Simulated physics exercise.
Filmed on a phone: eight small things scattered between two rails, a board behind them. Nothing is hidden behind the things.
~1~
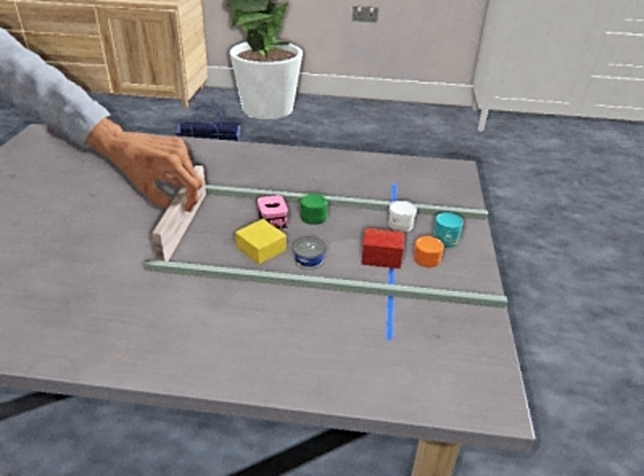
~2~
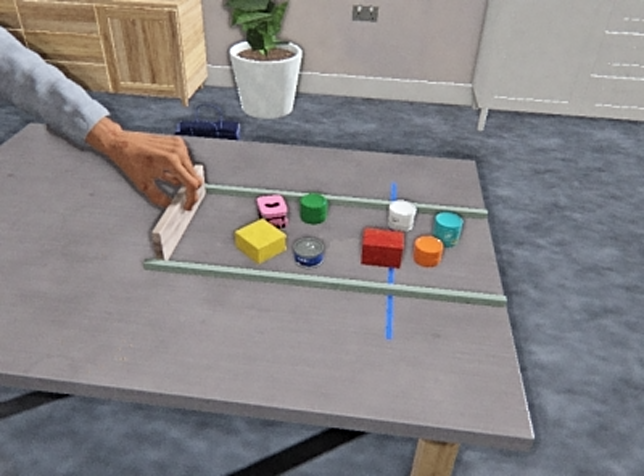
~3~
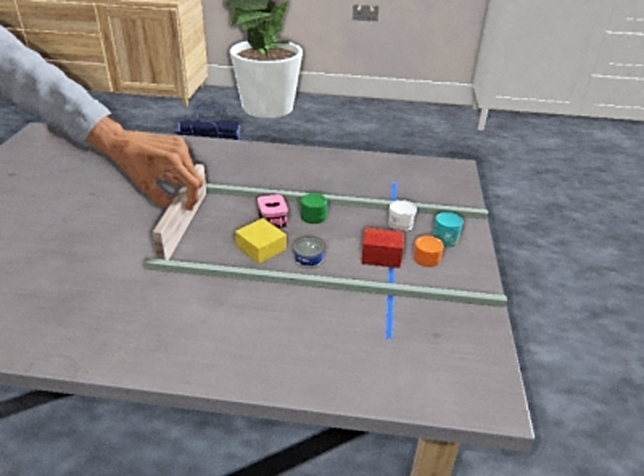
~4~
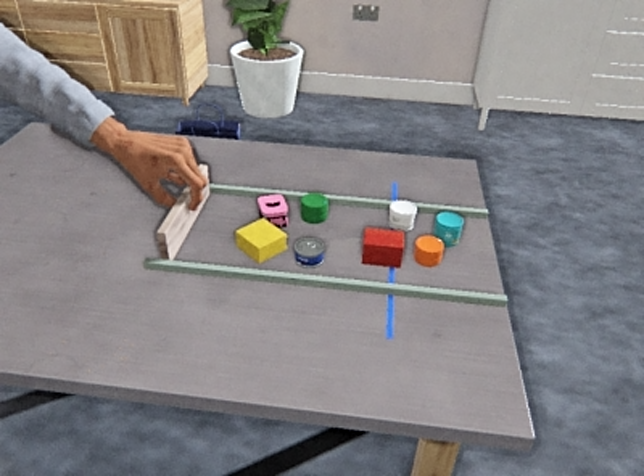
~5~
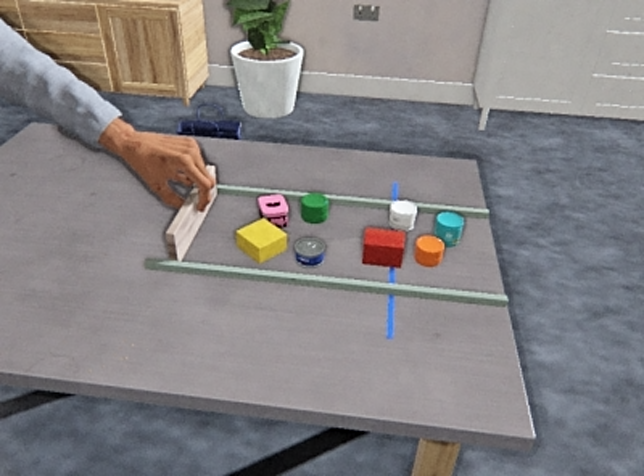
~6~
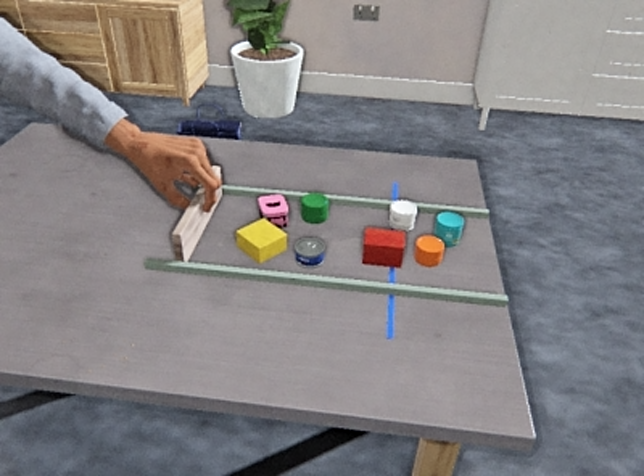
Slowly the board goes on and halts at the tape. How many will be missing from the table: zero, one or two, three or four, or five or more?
In the end the number that fall off is zero.
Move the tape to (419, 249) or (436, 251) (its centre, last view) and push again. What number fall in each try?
Down on the floor: 1 and 1.
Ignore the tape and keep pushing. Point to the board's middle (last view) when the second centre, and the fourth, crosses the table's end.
Its middle is around (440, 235) and later (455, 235).
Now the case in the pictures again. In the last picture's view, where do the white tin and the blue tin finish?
The white tin at (454, 217), the blue tin at (407, 273).
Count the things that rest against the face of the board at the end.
3 of them.
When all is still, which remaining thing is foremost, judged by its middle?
That is the orange lid.
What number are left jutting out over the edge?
It comes to 0.
Early on, none off yet; turquoise tub at rest near (448, 230); orange lid at rest near (429, 252); white tin at rest near (403, 216).
A while later, none off yet; turquoise tub at rest near (448, 230); orange lid travelled about its own width near (451, 255); white tin travelled about its own width near (428, 218).
Finally, the number that fall off is zero.
